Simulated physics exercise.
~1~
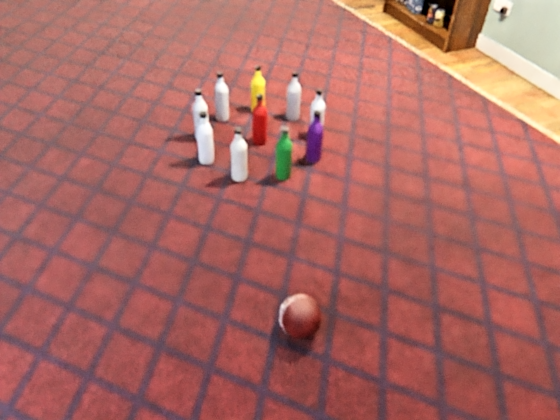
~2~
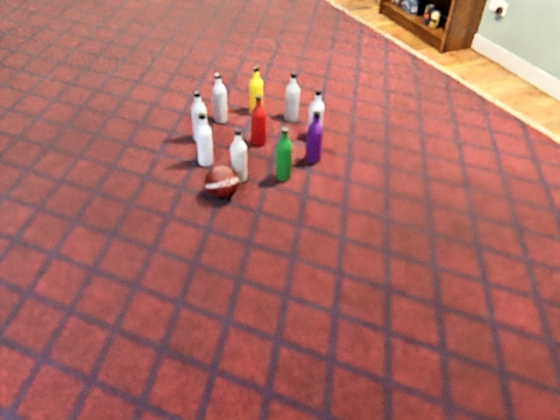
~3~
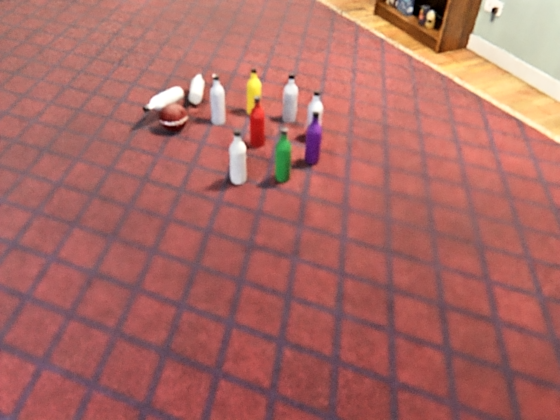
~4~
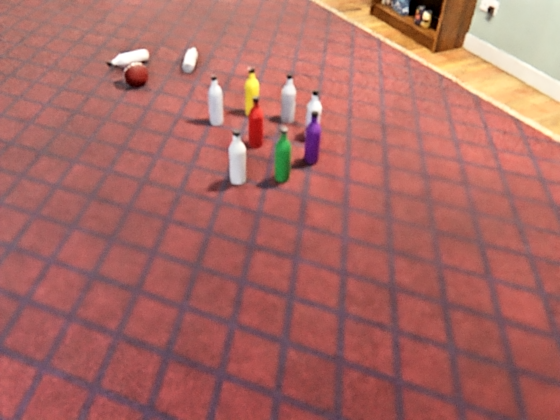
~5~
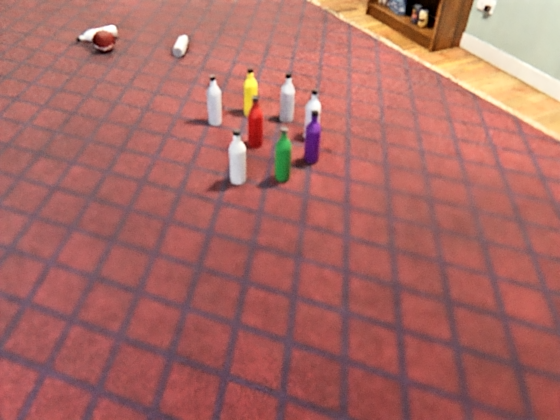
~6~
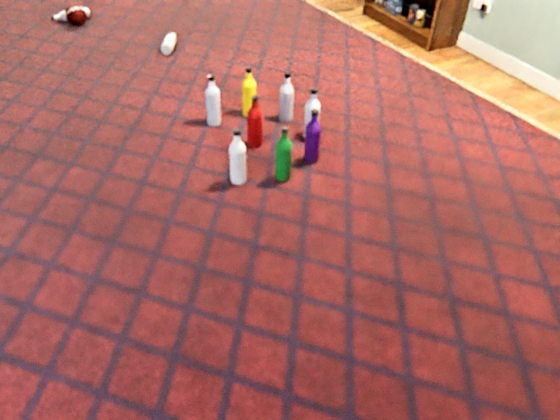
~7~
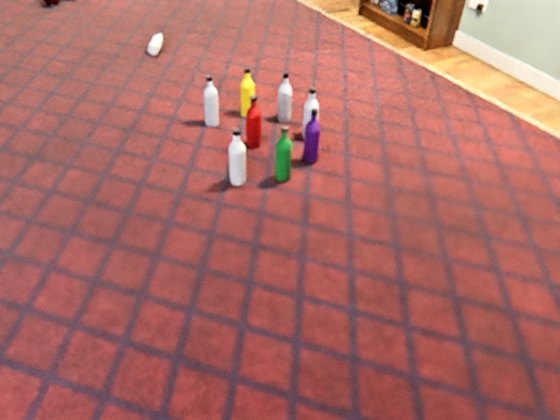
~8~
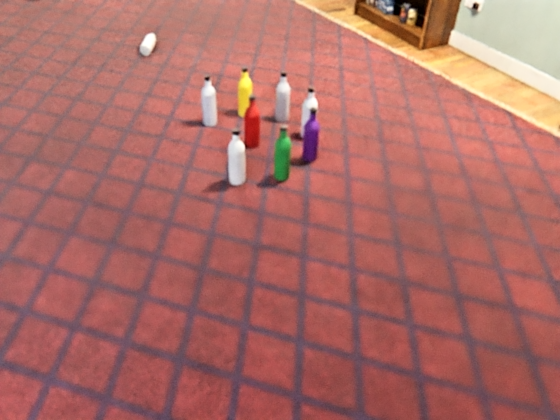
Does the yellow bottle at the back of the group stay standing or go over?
The yellow bottle stays standing. Only two white bottles on the left side are knocked down.
